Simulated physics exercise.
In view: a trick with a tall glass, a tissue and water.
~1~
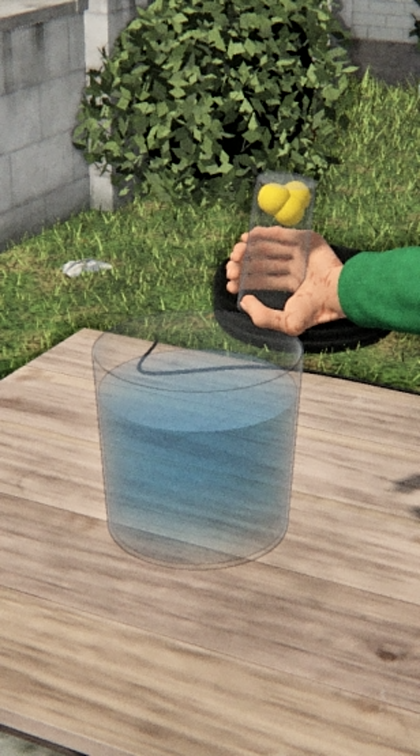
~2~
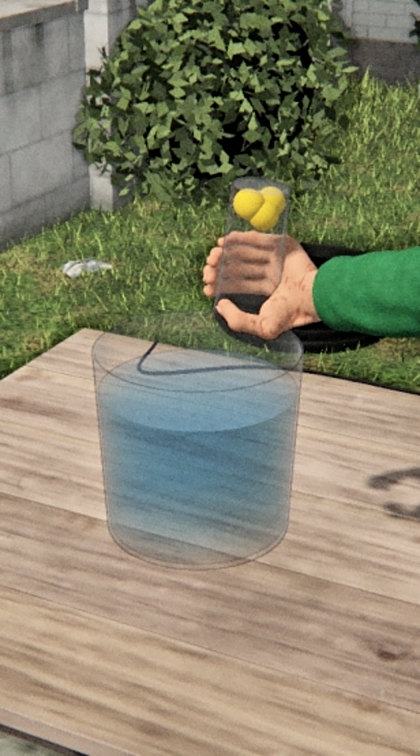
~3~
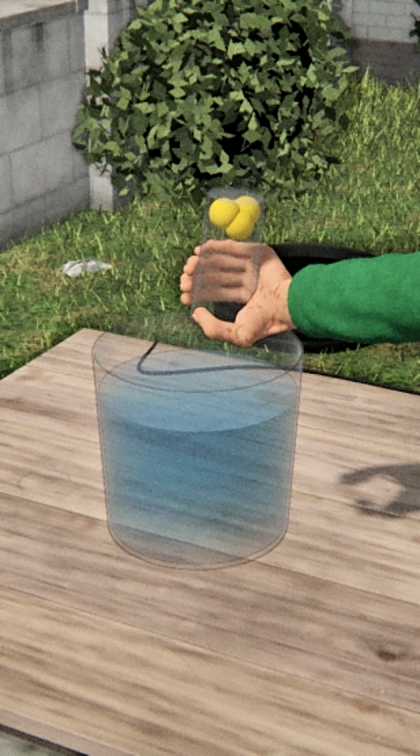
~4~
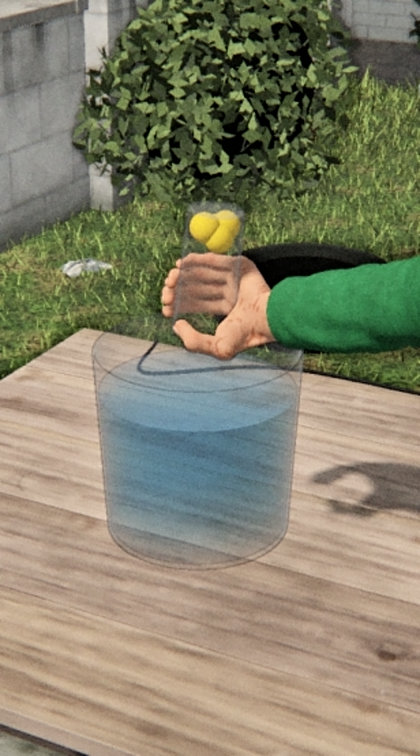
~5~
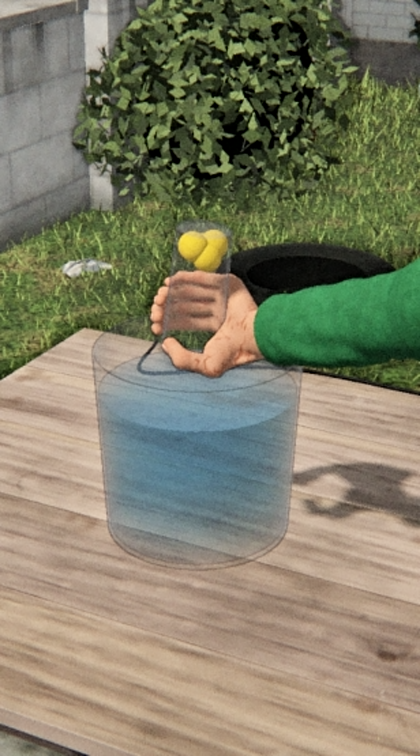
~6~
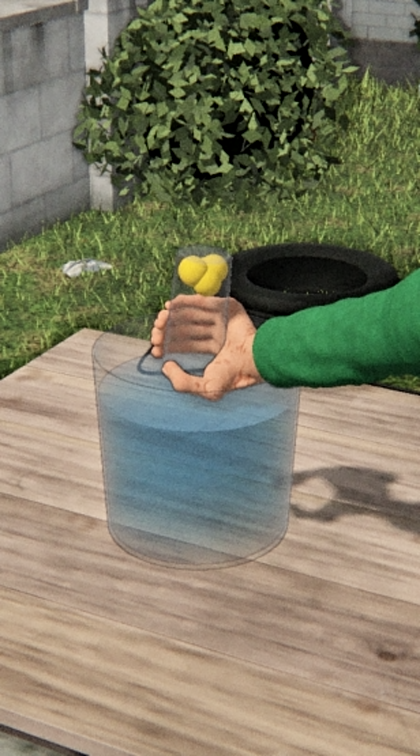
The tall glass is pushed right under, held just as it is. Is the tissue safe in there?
Under the surface the tissue remains untouched.
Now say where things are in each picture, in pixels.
In the first picture, tall glass (277, 249) mouth down; above the basin.
In the second picture, tall glass (253, 254) mouth down; tissue (259, 204); coming down.
In the third picture, tall glass (229, 262) mouth down; lower.
In the fourth picture, tall glass (209, 275) mouth down; tissue (214, 227); lower still.
In the fifth picture, tall glass (198, 294) mouth down; close to the surface.
In the sixth picture, tall glass (198, 317) mouth down; tissue (202, 271); just over the surface.
Next, the tall glass enters the water.
After that, air is trapped inside and holds the level down.
Finally, the tall glass is under, still full of air, and the tissue is dry.
